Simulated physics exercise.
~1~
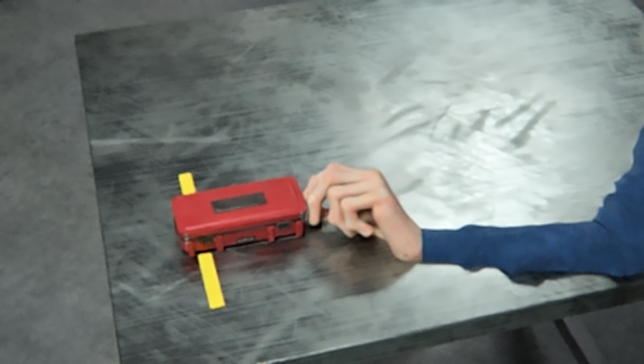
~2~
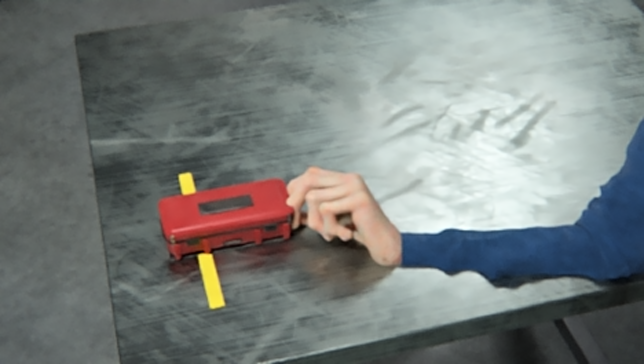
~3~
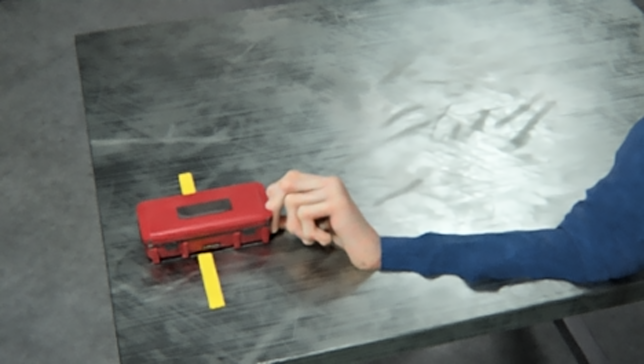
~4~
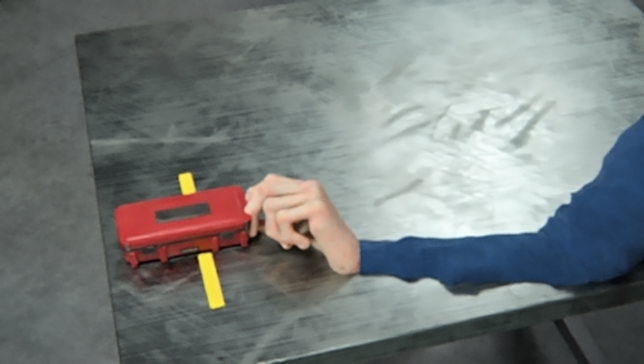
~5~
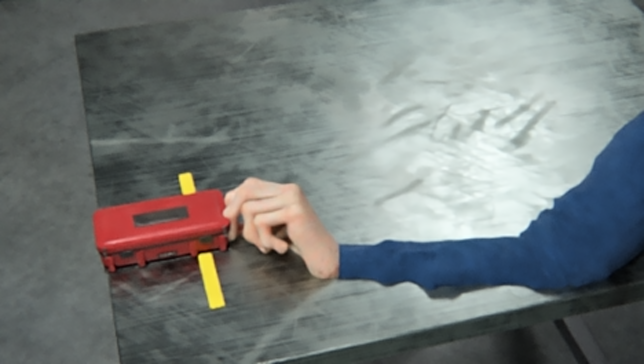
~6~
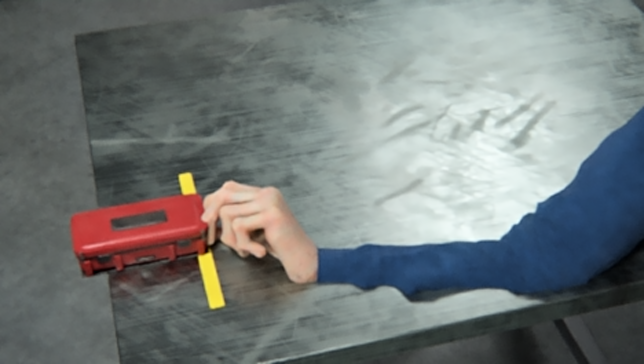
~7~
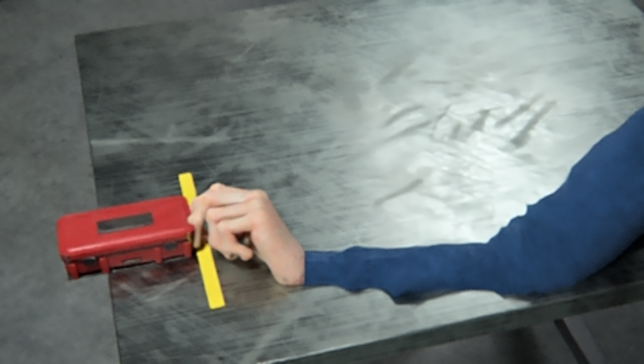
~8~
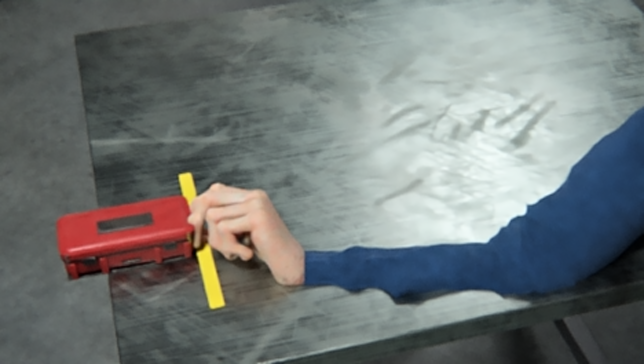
A red case with a dark panel on its lid sits near the left end of a dark, scuffed metal table, seen from above at an angle by a still camera. It rests across a strip of yellow tape, and a hand in a blue sleeve reaches in from the right, fingers against its right side. The hand slides the case steadily left, across the tape and toward the table's edge. The case's left part comes to jut past the edge. The hand then stops with its fingertips at the tape, and the case stays still, overhanging but on the table.
